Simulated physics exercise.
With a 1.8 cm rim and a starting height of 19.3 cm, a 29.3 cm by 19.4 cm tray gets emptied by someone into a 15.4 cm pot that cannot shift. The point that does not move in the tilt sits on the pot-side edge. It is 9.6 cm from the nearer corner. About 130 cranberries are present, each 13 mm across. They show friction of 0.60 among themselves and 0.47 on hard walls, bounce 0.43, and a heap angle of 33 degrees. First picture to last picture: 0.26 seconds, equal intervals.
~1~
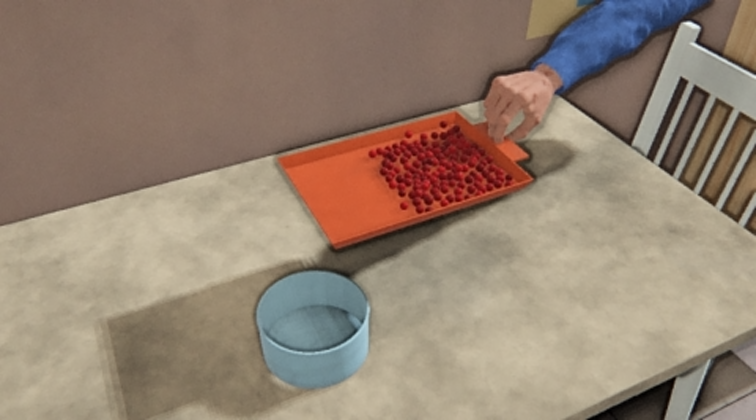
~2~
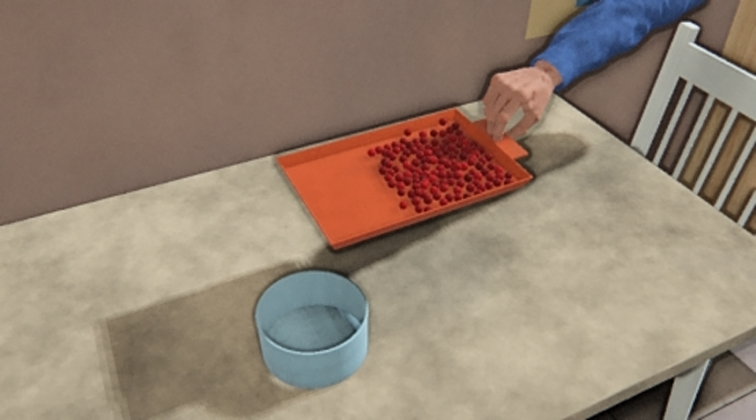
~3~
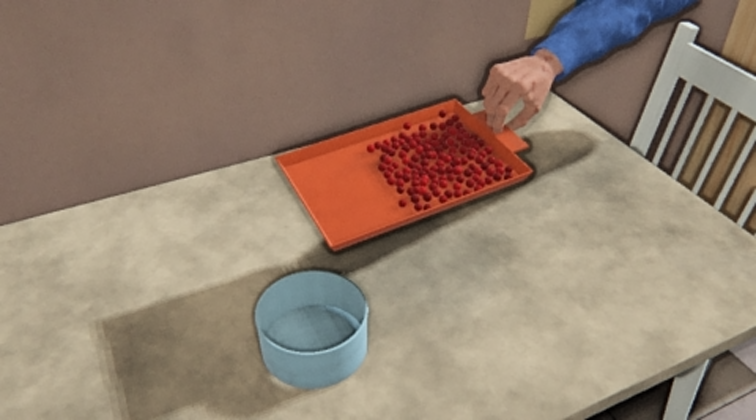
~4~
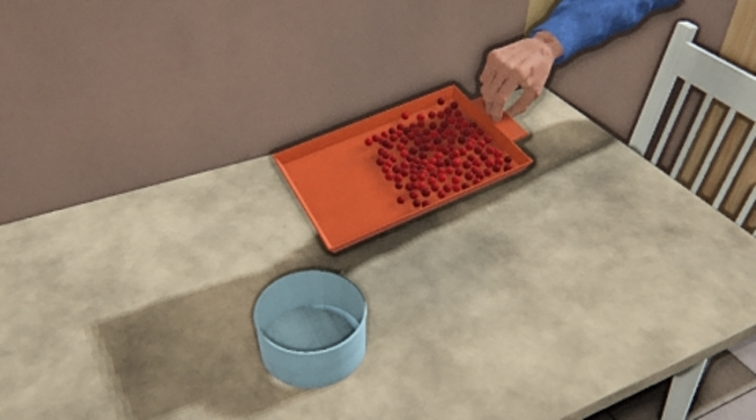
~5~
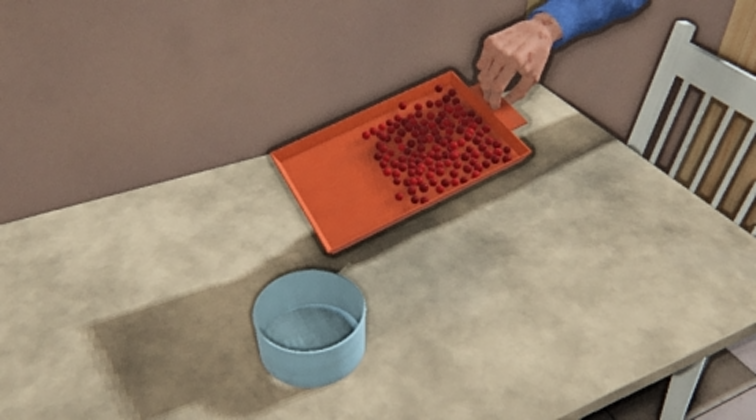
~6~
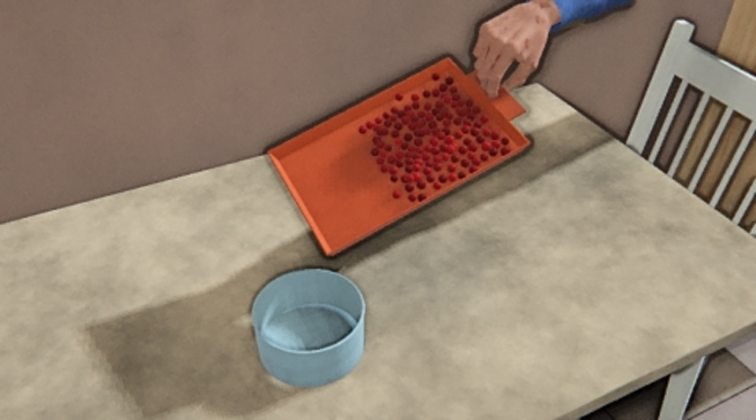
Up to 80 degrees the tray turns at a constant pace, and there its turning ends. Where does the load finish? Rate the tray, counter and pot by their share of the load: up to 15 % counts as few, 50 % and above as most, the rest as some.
Tray: Few; counter: Few; pot: Most.
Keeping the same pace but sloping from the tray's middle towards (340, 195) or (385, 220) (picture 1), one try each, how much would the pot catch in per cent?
Roughly 40 per cent on the first try and 85 per cent on the second.
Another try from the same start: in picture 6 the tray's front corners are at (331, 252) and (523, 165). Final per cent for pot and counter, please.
Pot: 65, counter: 35.
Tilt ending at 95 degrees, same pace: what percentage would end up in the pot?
The pot would get around 95 per cent.
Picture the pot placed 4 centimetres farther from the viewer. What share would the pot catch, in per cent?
In that case about 60 percent would end up there.
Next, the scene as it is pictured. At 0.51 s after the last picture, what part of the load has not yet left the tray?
Estimate: Near 60 in a hundred.
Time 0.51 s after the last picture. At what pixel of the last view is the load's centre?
Load centre: About (323, 253) px.
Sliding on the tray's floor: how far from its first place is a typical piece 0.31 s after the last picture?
It has moved some 10 cm from its start.
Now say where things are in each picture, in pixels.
Tray tilt 0 degrees, front corners at (335, 238) and (525, 178); middle of the pieces at (441, 171); pot at (313, 310), in the first frame.
Tray tilt 1 degrees, front corners at (334, 239) and (525, 176); middle of the pieces at (440, 169), in the second frame.
Tray tilt 4 degrees, front corners at (333, 241) and (525, 170), lowest corner left front; middle of the pieces at (440, 164), in the third frame.
Tray tilt 9 degrees, front corners at (332, 243) and (524, 160), lowest corner left front; middle of the pieces at (438, 156), in the fourth frame.
Tray tilt 14 degrees, front corners at (331, 245) and (523, 150), lowest corner left front; middle of the pieces at (436, 149), in the fifth frame.
Tray tilt 19 degrees, front corners at (330, 247) and (521, 142), lowest corner left front; middle of the pieces at (434, 142); pot at (308, 308), in the sixth frame.
Then, 0.31 s after the last picture, tilt 49 degrees; the tray holds 100 %, the pot 0 %.
Then, 0.51 s after the last picture, tilt 69 degrees; the tray holds 60 %, the pot 5 %.
Then, 0.84 s after the last picture, tilt 80 degrees; the tray holds 5 %, the pot 85 %.
In the end, tray 0 %, counter 5 %, pot 95 %.
